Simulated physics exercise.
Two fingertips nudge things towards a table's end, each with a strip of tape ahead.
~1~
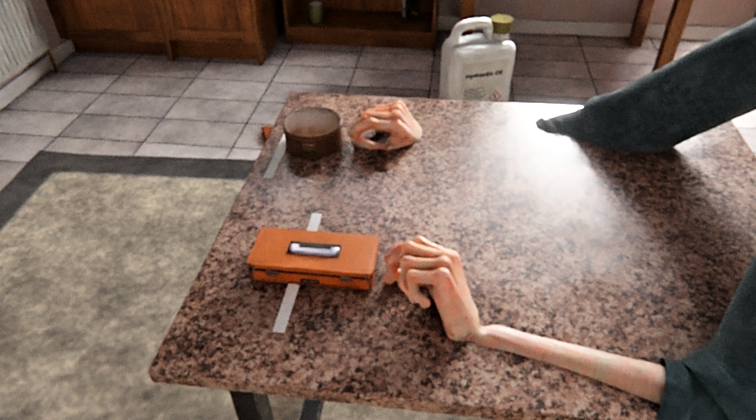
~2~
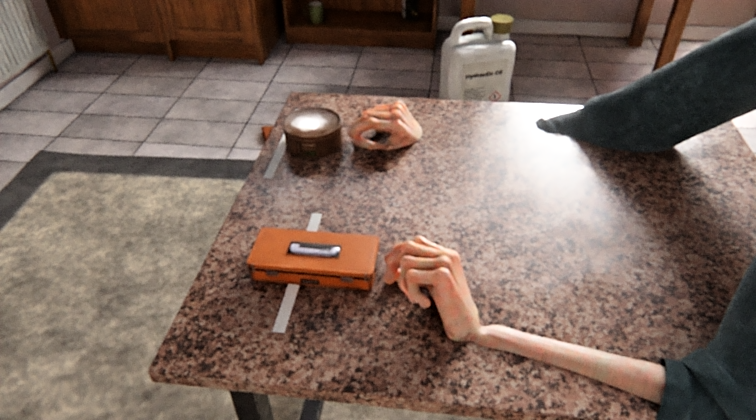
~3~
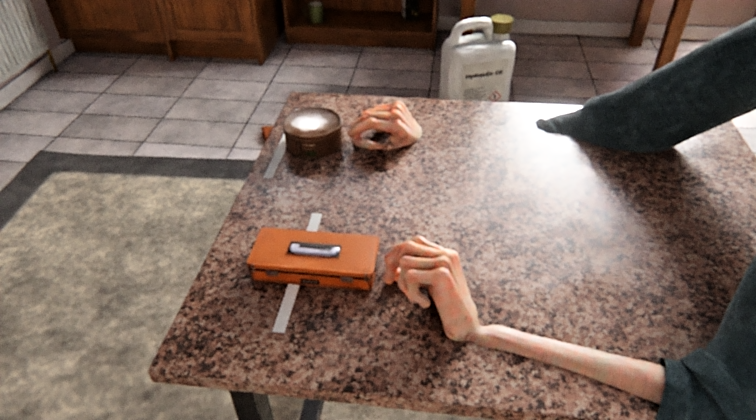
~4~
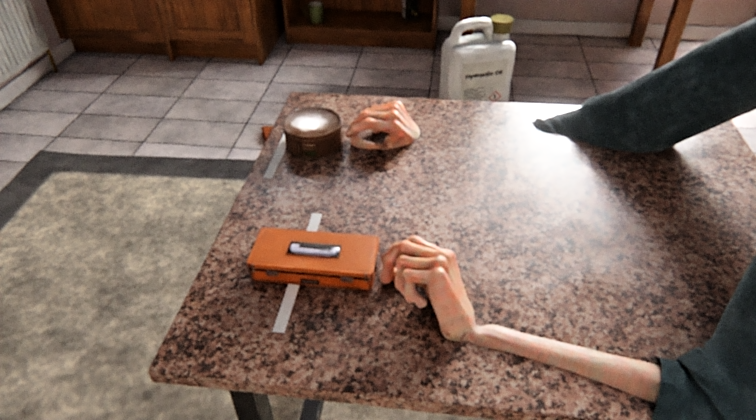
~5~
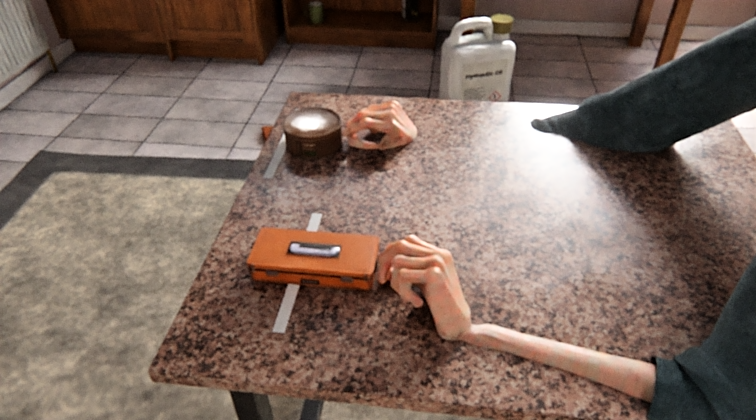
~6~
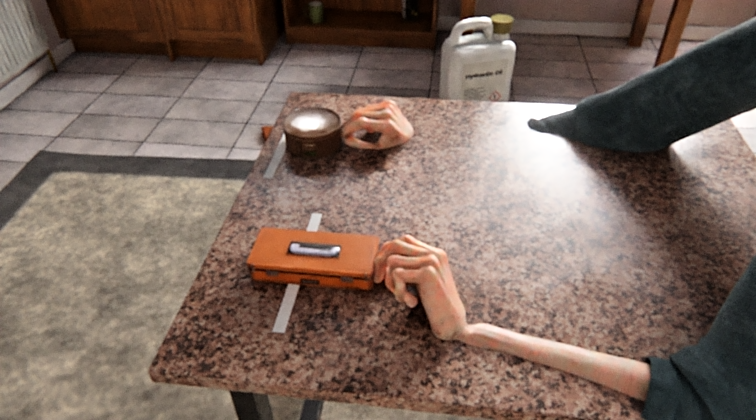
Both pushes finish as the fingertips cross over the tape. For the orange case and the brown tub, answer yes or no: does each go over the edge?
Orange case - no; brown tub - yes.
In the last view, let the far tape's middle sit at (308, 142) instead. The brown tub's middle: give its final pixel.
Close to (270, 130).
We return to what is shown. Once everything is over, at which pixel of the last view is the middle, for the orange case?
The middle ends up near (234, 252).
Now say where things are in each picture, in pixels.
The first frame shows orange case (316, 259); brown tub (313, 132).
The second frame shows brown tub (313, 133).
The third frame shows orange case (316, 259).
The fourth frame shows brown tub (313, 133).
The fifth frame shows orange case (316, 259).
The sixth frame shows orange case (316, 259); brown tub (313, 133).
Then, 1.46 s on from there, orange case displaced about its own width near (235, 252); brown tub turned 17° from its first pose near (250, 132).
In the end, the orange case is still on the table, near (234, 252); the brown tub drops to the floor.
